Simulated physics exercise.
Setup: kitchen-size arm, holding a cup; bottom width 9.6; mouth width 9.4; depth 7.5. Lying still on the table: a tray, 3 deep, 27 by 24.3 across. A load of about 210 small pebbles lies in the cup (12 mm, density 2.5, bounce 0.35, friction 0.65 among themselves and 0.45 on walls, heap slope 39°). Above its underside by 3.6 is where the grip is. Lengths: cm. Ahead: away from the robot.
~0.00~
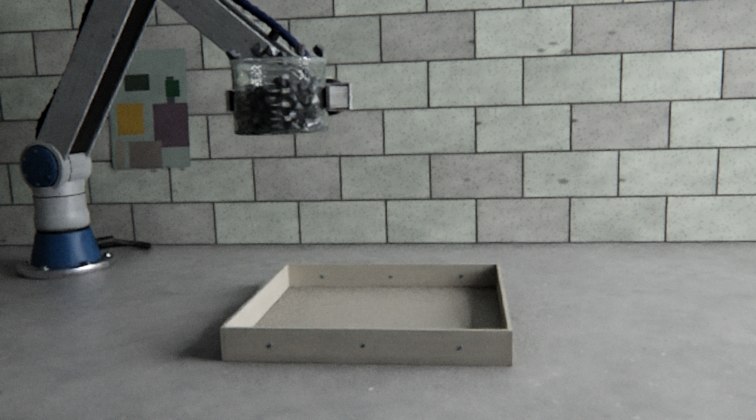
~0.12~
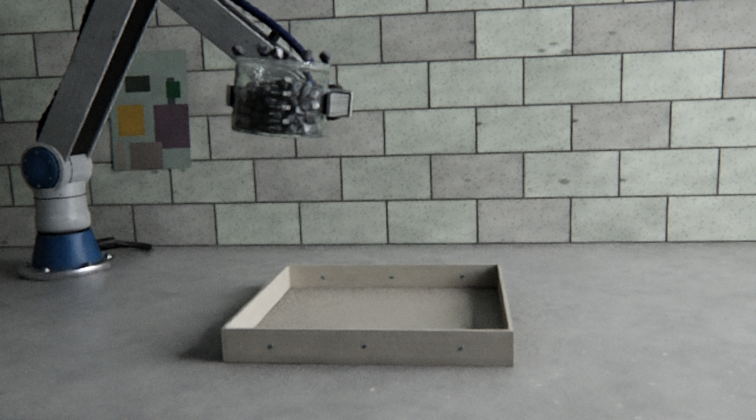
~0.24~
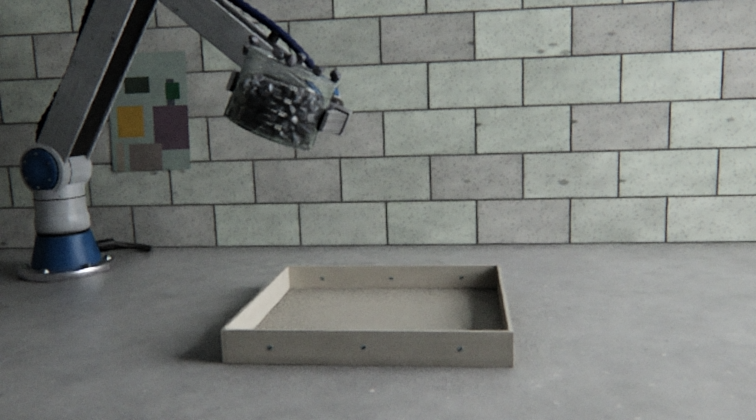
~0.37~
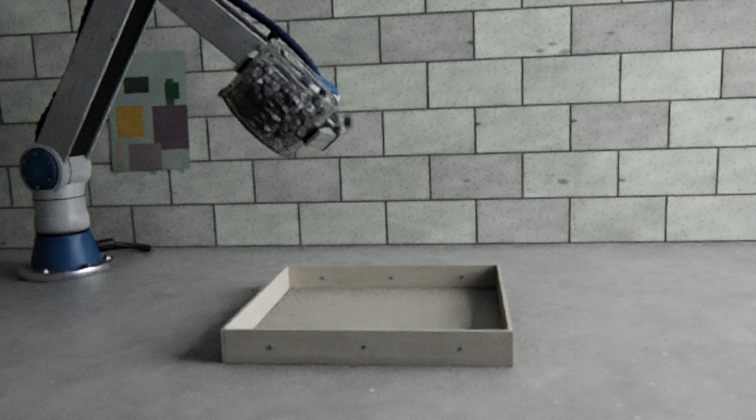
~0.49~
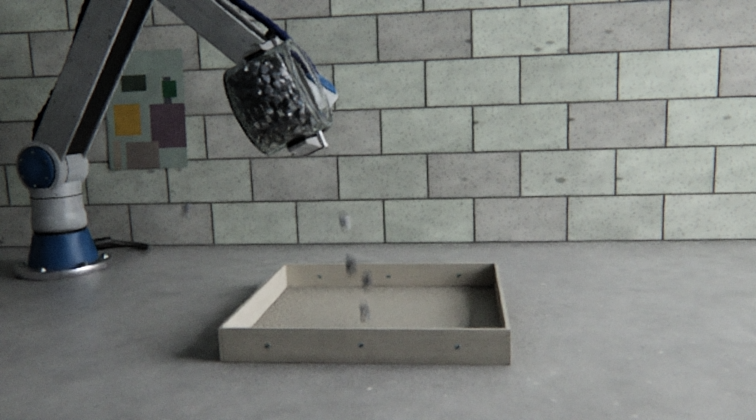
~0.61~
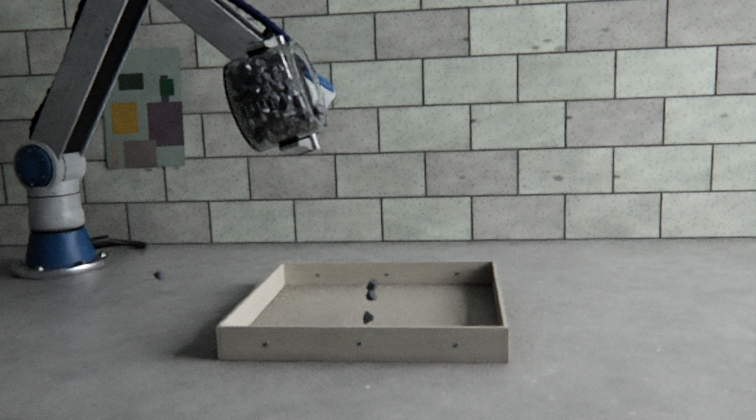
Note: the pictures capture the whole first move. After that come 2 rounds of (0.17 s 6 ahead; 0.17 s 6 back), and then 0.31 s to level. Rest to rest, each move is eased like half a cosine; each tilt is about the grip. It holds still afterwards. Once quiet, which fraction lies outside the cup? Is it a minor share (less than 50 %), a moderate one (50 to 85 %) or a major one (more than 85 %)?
A minor share.
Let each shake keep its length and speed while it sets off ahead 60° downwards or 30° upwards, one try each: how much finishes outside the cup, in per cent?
It comes to around 10 per cent on the first try and around 55 per cent on the second.
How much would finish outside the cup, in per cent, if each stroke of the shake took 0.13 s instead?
It would be some 70 %.
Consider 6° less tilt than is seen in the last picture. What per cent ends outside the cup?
Estimate: Around 30 per cent.
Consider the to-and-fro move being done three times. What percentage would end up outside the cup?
Probably about 45 in a hundred.
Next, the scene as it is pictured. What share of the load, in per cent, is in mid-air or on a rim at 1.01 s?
Roughly 7 per cent.
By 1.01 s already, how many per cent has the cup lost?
Around 25 percent at that moment.
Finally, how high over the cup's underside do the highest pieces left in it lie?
It reaches close to 6.0 cm in the end.
After 1.01 s, tilted 74° forward, highest piece 26 above the table; 161 in the cup, 33 in the tray, 1 on the table or floor, 14 in flight or on a rim.
After 1.40 s, tilted 53° forward, highest piece 25 above the table; 126 in the cup, 78 in the tray, 1 on the table or floor, 4 in flight or on a rim.
After 1.80 s, level, highest piece 27 above the table; 125 in the cup, 83 in the tray, 1 on the table or floor.
After 2.85 s, level, highest piece 27 above the table; 125 in the cup, 83 in the tray, 1 on the table or floor.
At rest, 125 in the cup, 83 in the tray, 1 on the table or floor. That is 40 % outside the cup.
